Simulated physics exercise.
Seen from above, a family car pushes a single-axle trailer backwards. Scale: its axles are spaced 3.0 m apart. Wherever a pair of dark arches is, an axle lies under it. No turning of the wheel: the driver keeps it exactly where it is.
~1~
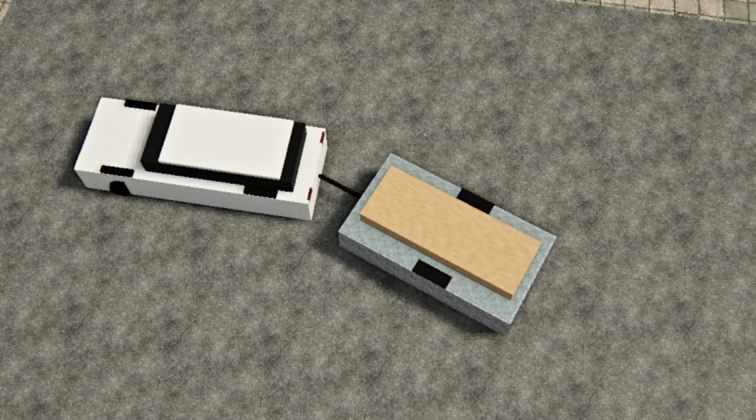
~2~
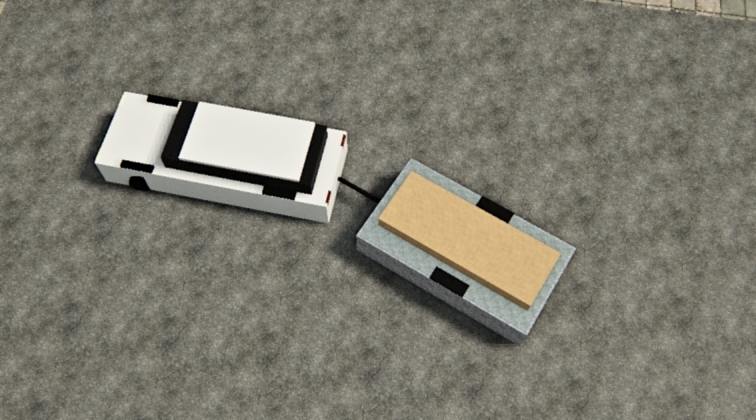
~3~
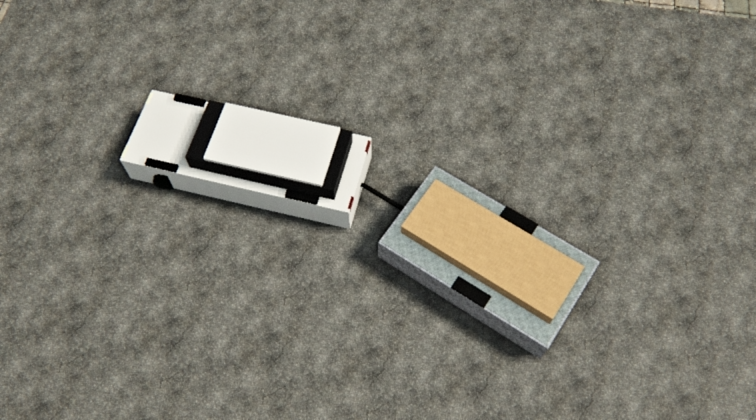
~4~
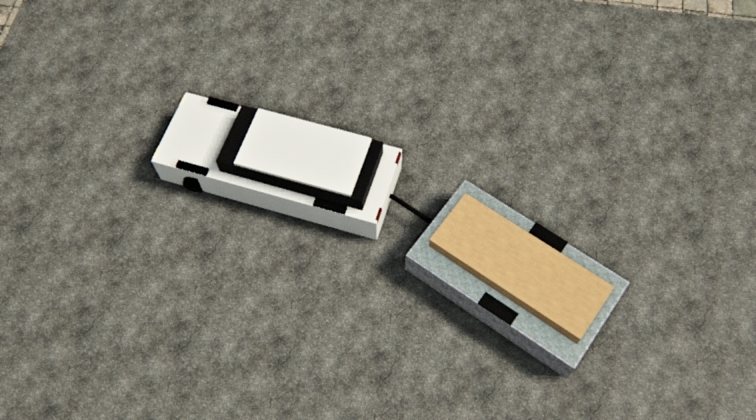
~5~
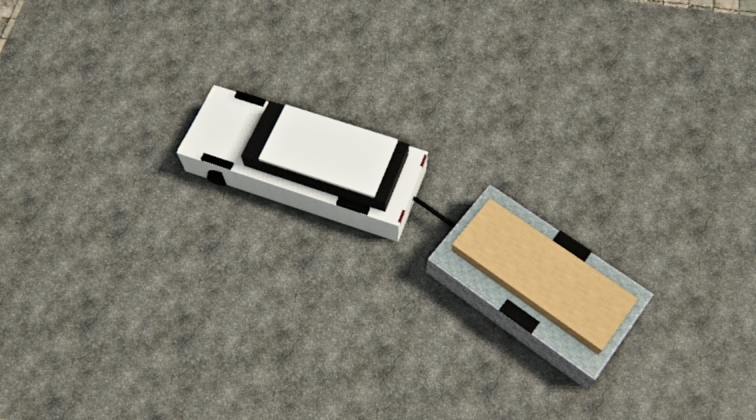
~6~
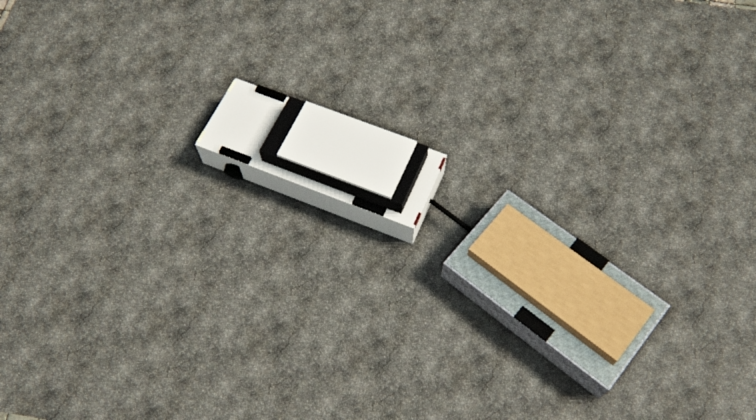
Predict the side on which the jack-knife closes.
It's heading round to the right, watch.
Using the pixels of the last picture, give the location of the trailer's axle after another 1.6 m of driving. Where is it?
Estimated position: Close to (630, 342).
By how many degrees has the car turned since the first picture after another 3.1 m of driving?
I'd put it at around 32 degrees.
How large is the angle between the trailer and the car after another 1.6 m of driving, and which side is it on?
Fold relative to car: Approx. 15 deg, left.
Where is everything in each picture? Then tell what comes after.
The first frame shows car's middle (195, 137), trailer's axle (454, 237); tail 21° to the car's left; front wheels 17° left.
The second frame shows car's middle (216, 135), trailer's axle (473, 245); tail 21° to the car's left.
The third frame shows car's middle (241, 137), trailer's axle (495, 255); tail 20° to the car's left.
The fourth frame shows car's middle (272, 143), trailer's axle (524, 272); tail 19° to the car's left.
The fifth frame shows car's middle (298, 140), trailer's axle (546, 280); tail 18° to the car's left.
The sixth frame shows car's middle (317, 138), trailer's axle (562, 288); tail 17° to the car's left.
After another 1.6 m, the tail is 13° to the car's left, the car has turned 23° and the trailer's axle is at (630, 342) of the last picture.
After another 3.1 m, the tail is 5° to the car's left, the car has turned 32° and the trailer's axle is at (699, 404) of the last picture.
After another 4.7 m, the tail is 8° to the car's right, the car has turned 41° and the trailer's axle is out of the picture.
After another 6.2 m, the tail is 28° to the car's right, the car has turned 51° and the trailer's axle is out of the picture.
After another 7.8 m, the tail is 59° to the car's right, the car has turned 60° and the trailer's axle is out of the picture; it has jack-knifed.
